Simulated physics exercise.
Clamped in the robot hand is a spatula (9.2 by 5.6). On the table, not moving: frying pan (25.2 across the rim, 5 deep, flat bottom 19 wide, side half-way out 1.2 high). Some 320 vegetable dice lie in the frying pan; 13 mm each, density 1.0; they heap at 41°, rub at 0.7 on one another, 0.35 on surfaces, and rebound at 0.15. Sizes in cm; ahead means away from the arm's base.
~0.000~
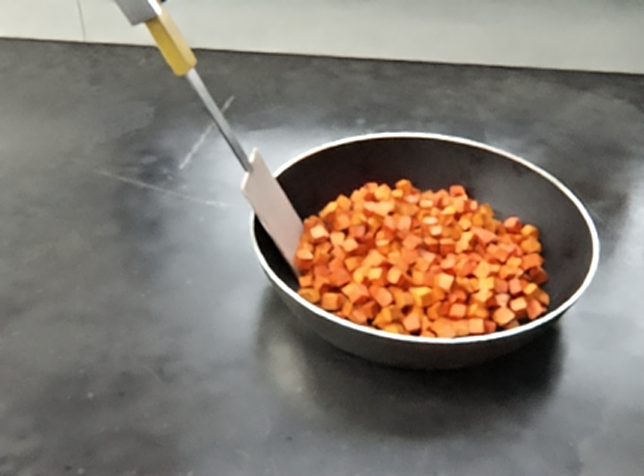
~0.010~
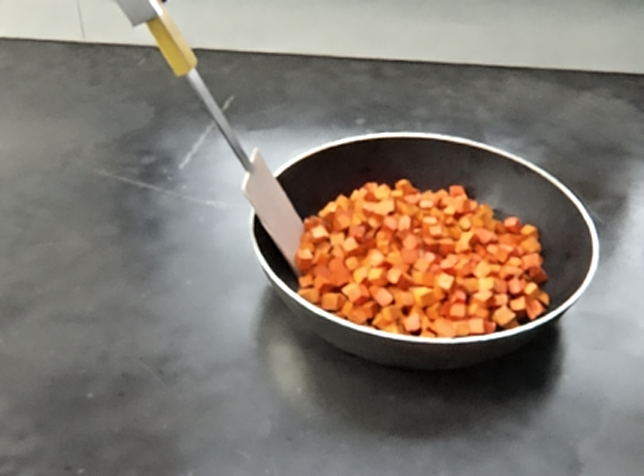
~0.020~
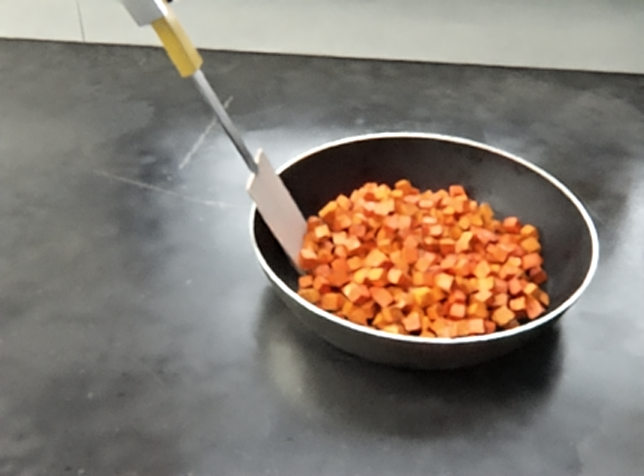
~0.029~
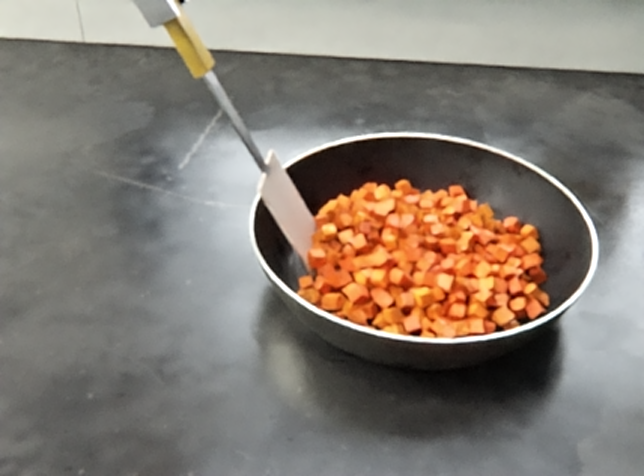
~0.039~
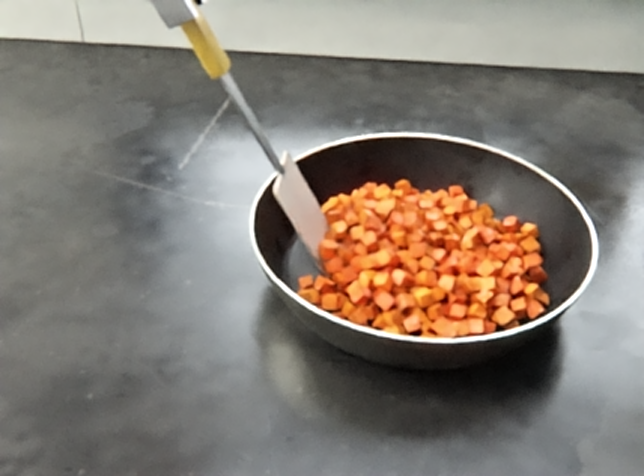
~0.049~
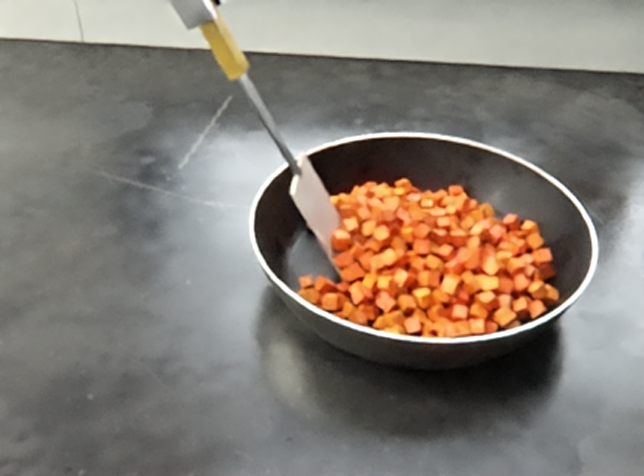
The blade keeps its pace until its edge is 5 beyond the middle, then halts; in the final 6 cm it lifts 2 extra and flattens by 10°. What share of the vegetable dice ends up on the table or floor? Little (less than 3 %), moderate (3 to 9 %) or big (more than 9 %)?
Answer: Moderate; 3 to 9 % of the vegetable dice finish on the table or floor.
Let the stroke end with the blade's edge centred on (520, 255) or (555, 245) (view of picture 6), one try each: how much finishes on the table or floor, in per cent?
Some 15 and 30 per cent.
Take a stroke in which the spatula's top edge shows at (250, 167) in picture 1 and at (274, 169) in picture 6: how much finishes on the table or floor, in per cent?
About 0 per cent.
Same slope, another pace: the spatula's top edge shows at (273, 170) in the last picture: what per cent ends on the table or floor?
About 0 per cent.
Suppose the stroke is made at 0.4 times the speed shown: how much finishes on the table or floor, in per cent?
About 0 per cent.
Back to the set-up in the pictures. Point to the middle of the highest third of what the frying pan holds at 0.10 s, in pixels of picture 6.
At about (453, 239).
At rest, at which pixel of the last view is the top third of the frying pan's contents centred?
Around (528, 243).
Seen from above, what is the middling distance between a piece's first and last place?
About 2 cm.
By 0.07 s, sloping 63°, highest piece 6 above the table; 323 in the frying pan.
By 0.10 s, sloping 60°, highest piece 7 above the table; 323 in the frying pan.
By 0.31 s, sloping 53°, highest piece 6 above the table; 306 in the frying pan, 17 on the table or floor.
By 1.36 s, sloping 53°, highest piece 6 above the table; 305 in the frying pan, 18 on the table or floor.
Final count, 305 in the frying pan, 18 on the table or floor. That is 6 % on the table or floor.
